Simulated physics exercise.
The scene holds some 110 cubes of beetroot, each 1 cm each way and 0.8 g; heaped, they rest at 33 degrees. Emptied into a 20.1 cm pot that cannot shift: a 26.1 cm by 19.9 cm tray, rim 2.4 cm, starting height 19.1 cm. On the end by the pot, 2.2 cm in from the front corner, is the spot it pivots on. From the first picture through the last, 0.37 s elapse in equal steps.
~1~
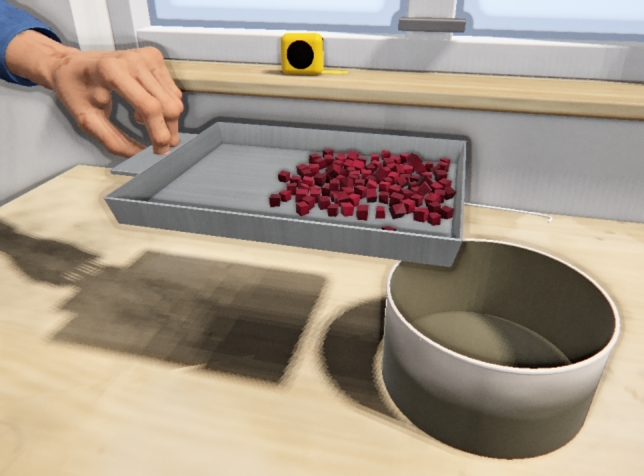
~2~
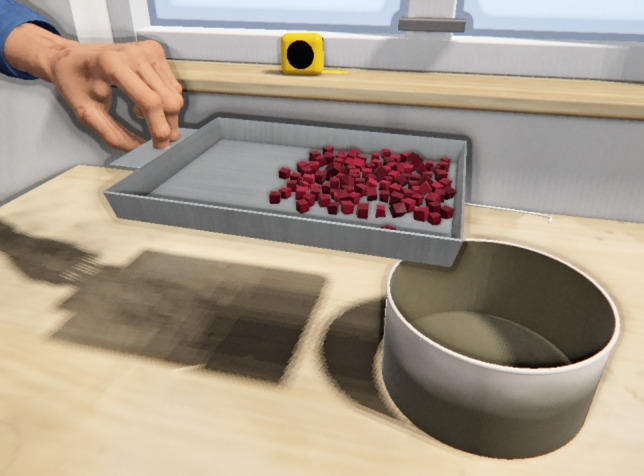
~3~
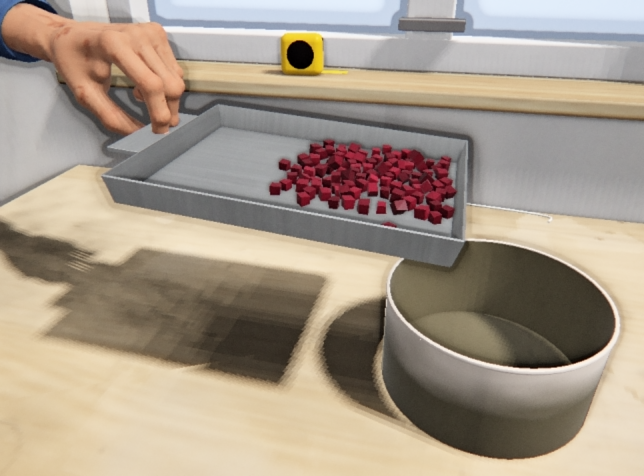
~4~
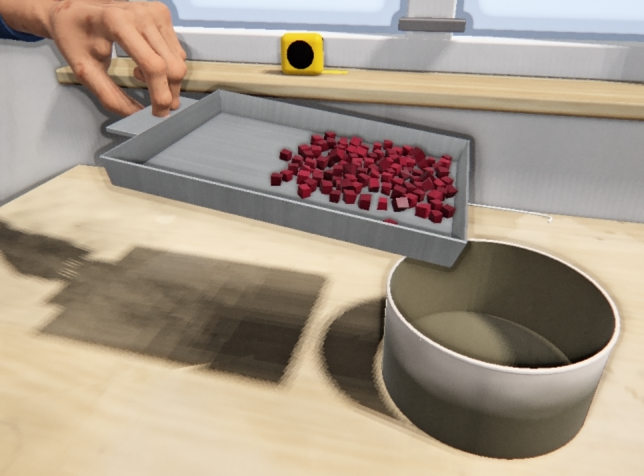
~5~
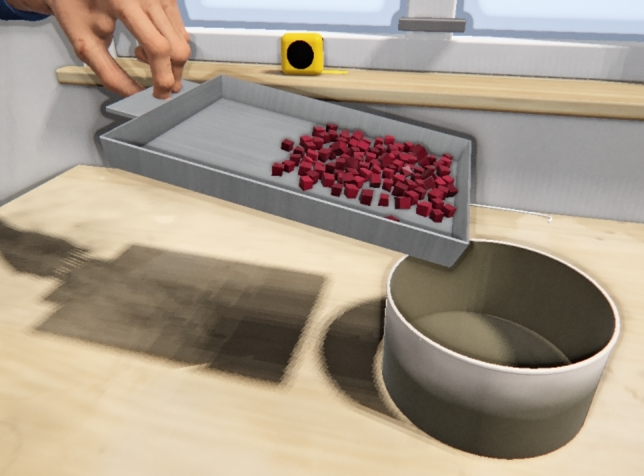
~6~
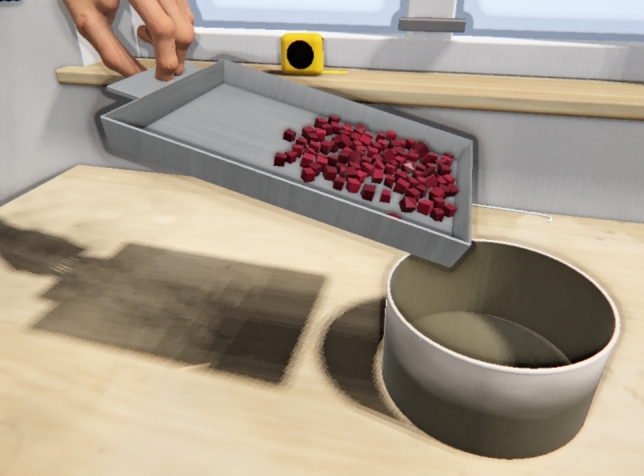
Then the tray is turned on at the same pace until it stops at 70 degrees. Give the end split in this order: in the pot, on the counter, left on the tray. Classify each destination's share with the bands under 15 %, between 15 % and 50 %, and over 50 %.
Pot: Under 15 %; counter: Under 15 %; tray: Over 50 %.
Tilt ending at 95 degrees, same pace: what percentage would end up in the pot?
About 95 in a hundred would end up in the pot.
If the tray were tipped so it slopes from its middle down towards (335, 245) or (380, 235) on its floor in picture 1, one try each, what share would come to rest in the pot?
The share comes to about 0 in a hundred, then about 0 in a hundred.
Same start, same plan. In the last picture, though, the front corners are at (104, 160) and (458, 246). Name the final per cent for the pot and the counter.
Pot 0; counter 5.
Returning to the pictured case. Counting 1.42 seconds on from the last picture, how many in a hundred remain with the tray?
Estimate: Near 100 in a hundred.
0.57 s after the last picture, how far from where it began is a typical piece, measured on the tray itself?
Displacement on the tray: Roughly 3 cm.
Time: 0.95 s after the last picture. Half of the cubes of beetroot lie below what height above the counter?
About 22 cm.
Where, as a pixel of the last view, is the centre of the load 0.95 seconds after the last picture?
(449, 158) or thereabouts.
Then, 0.57 s after the last picture, tilt 41 degrees; the tray holds 100 %, the pot 0 %.
Then, 0.95 s after the last picture, tilt 58 degrees; the tray holds 100 %, the pot 0 %.
Then, 1.42 s after the last picture, tilt 70 degrees; the tray holds 100 %, the pot 0 %.
In the end, pot 0 %, counter 0 %, tray 95 %.
